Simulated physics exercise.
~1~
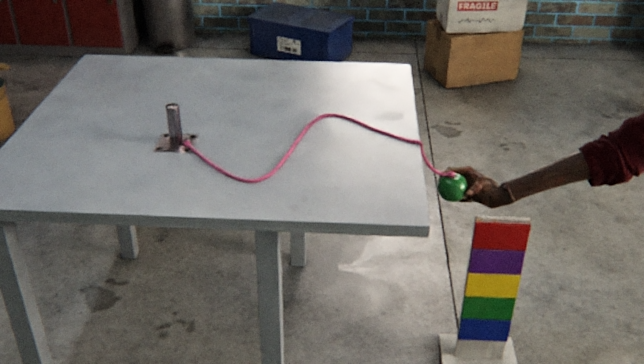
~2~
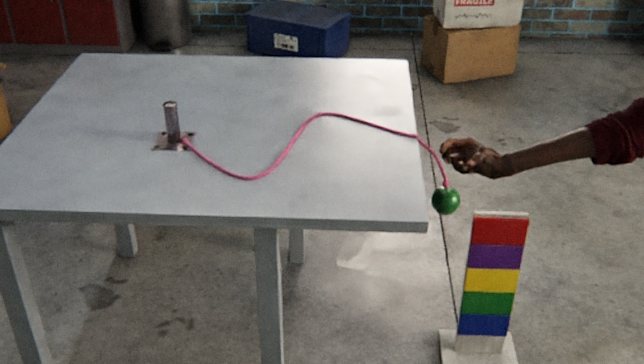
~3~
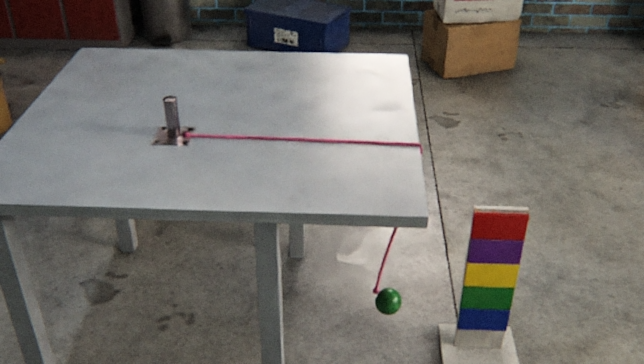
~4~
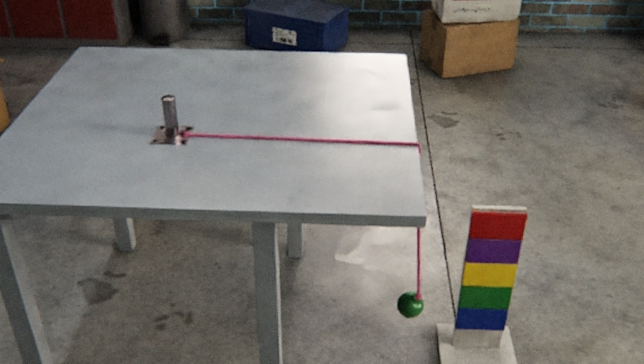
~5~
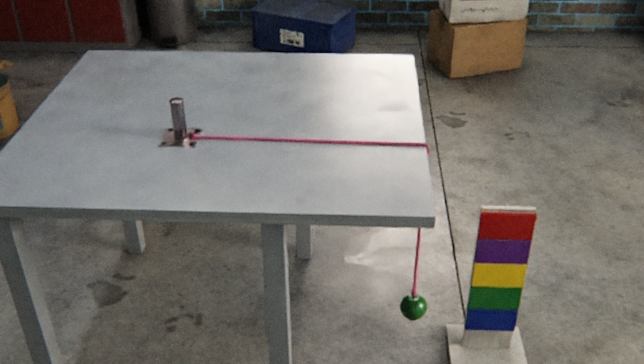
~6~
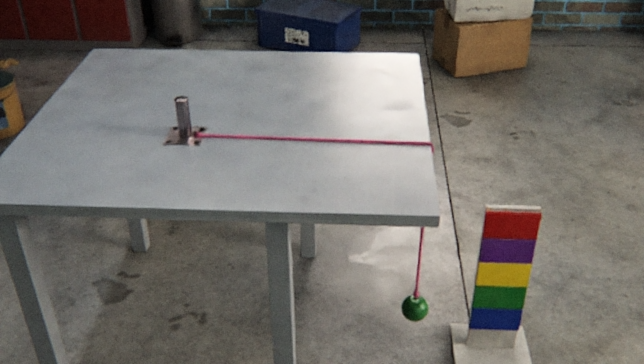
Green ball on a pink cord dropping from an opened hand over a table edge, swinging, then hanging level with the green band.
